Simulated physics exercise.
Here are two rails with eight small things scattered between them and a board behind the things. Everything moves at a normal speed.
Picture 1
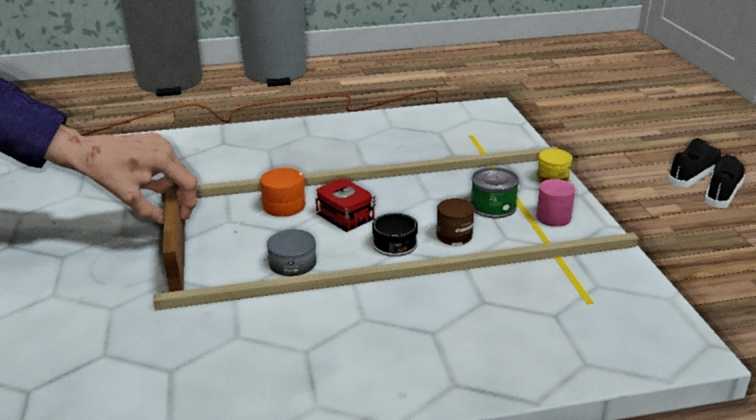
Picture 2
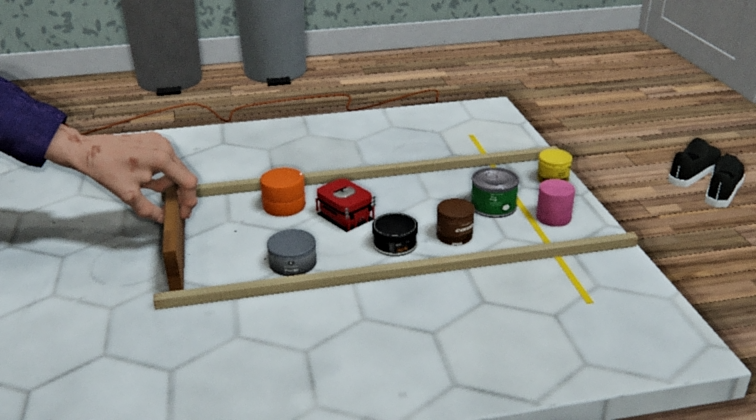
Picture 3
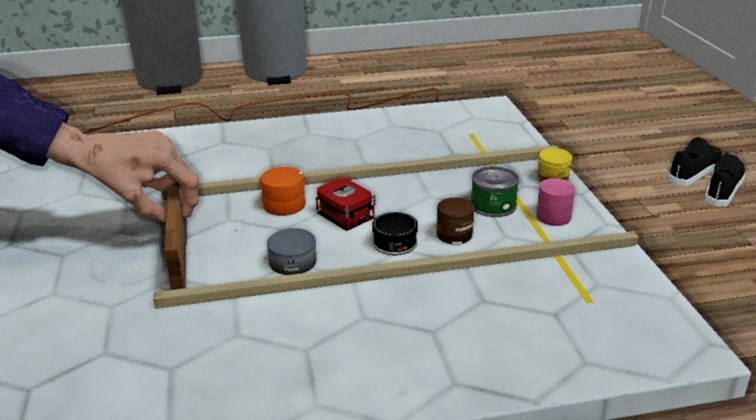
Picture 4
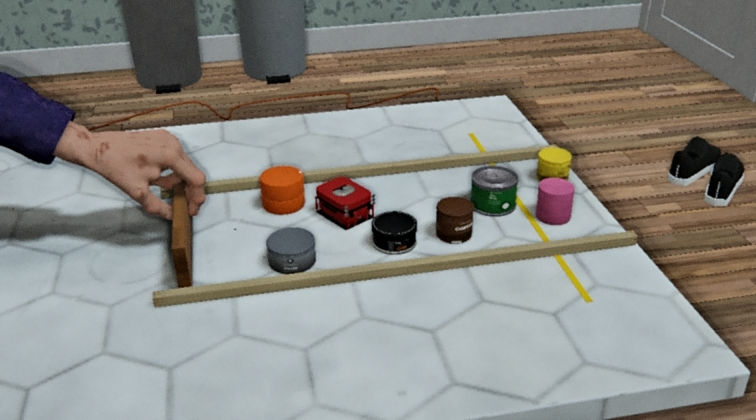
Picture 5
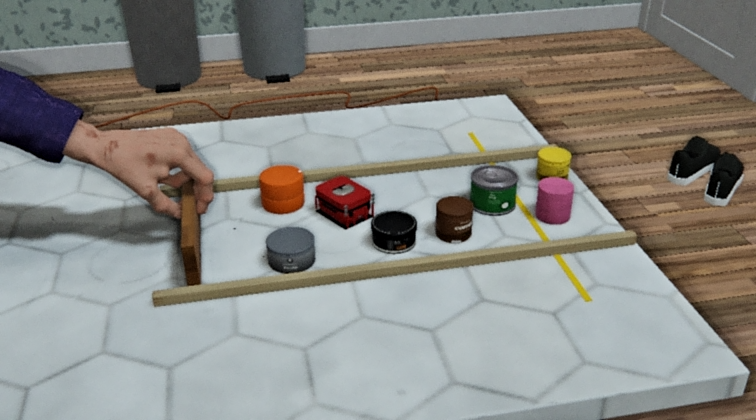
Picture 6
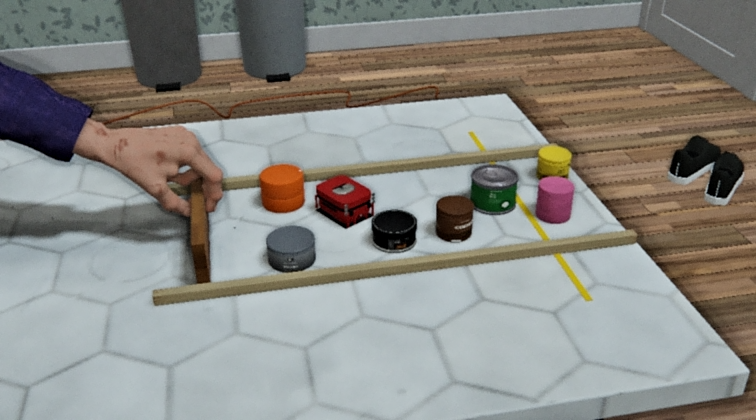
A hand slides a wooden board slightly right between two rails, behind eight small containers.
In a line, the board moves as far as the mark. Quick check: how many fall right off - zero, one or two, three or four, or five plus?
One or two.
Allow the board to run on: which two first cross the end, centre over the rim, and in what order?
First the pink lid, next the brown tub.
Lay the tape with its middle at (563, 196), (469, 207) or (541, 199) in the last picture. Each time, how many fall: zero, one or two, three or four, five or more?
Results per position - 5 or more / no fall at all / three or four.
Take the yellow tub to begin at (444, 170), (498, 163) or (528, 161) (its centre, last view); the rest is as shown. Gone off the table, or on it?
Keeps its place; Keeps its place; Keeps its place.
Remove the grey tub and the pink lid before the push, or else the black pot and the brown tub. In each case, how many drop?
That gives 0 for the first pair taken away and 0 for the second.
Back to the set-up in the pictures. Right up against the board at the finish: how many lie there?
3 end up touching it.
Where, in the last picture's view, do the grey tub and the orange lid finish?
The grey tub ends up near (566, 223), and the orange lid near (521, 161).
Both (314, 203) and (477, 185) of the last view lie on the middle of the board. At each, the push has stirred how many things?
3 by the first point, 7 by the second.
Early on, none off yet; yellow tub at rest near (554, 165); pink lid at rest near (555, 200); green pot at rest near (494, 190).
A while later, none off yet; yellow tub at rest near (554, 165); pink lid at rest near (559, 199); green pot at rest near (495, 188).
Finally, the number that fall off is one or two; lost, brown tub and pink lid.
